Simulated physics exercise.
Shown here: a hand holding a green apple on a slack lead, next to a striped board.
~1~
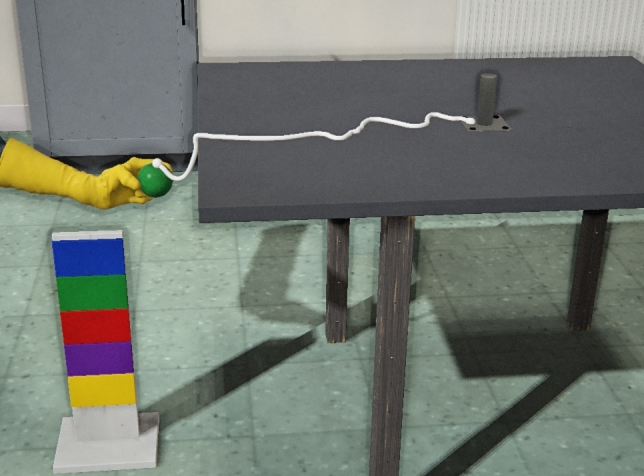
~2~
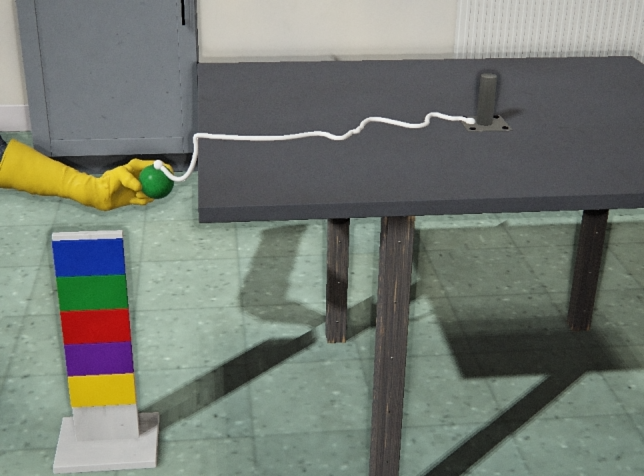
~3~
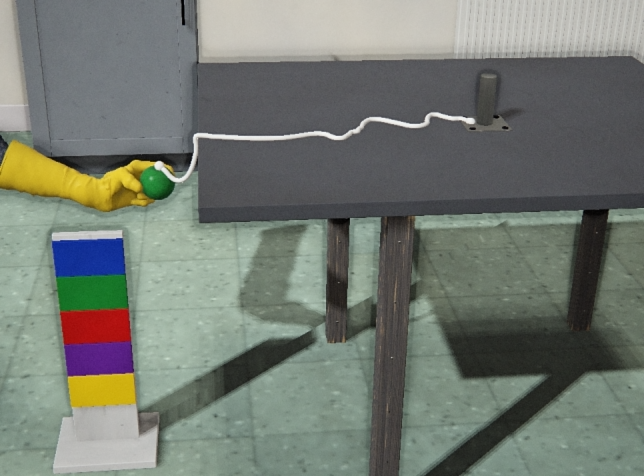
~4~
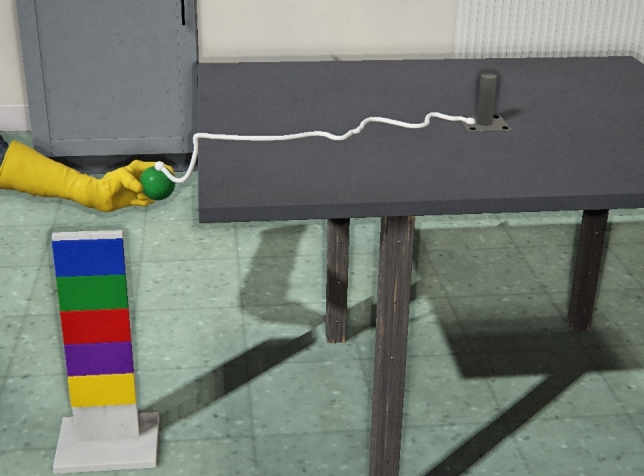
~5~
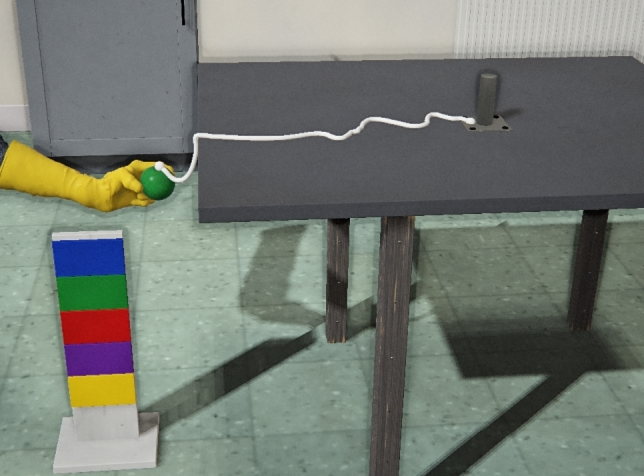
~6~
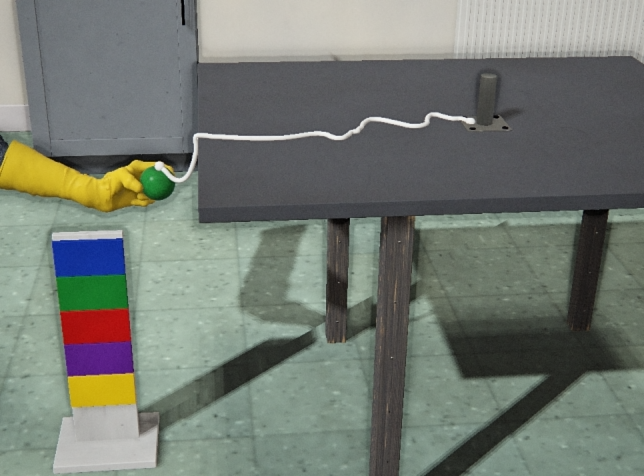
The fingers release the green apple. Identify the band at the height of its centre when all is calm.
Its centre is at green.
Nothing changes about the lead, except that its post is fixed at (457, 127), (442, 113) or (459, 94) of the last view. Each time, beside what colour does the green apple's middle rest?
Result 1: Red. Result 2: Red. Result 3: Green.
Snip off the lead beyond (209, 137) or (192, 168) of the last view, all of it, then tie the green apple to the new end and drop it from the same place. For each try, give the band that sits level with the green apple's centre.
It would be higher than all five; blue.
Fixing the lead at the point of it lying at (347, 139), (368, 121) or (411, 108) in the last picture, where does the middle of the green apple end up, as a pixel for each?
It would sit near (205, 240) the first time, (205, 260) the second and (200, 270) the third.
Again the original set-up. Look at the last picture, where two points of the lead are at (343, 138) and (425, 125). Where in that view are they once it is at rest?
End: (267, 128) and then (394, 125).
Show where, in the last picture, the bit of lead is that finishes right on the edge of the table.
Look around (278, 139).
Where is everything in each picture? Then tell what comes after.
Green apple (156, 180); blue (89, 259); green (92, 294); red (96, 328); purple (99, 360); yellow (102, 392), in the first frame.
Green apple (157, 181); lead through (437, 115) (392, 122) (349, 134) (284, 138) (200, 139), in the second frame.
Green apple (158, 183), in the third frame.
Green apple (158, 183); lead through (437, 115) (392, 122) (349, 134) (284, 138) (200, 139), in the fourth frame.
Green apple (158, 183), in the fifth frame.
Green apple (158, 183); lead through (437, 115) (392, 122) (349, 134) (284, 138) (200, 139), in the sixth frame.
Soon after, apple near (205, 276); level with green.
After that, apple near (197, 293); level with green.
In the end, apple near (200, 294); level with green. The green one.
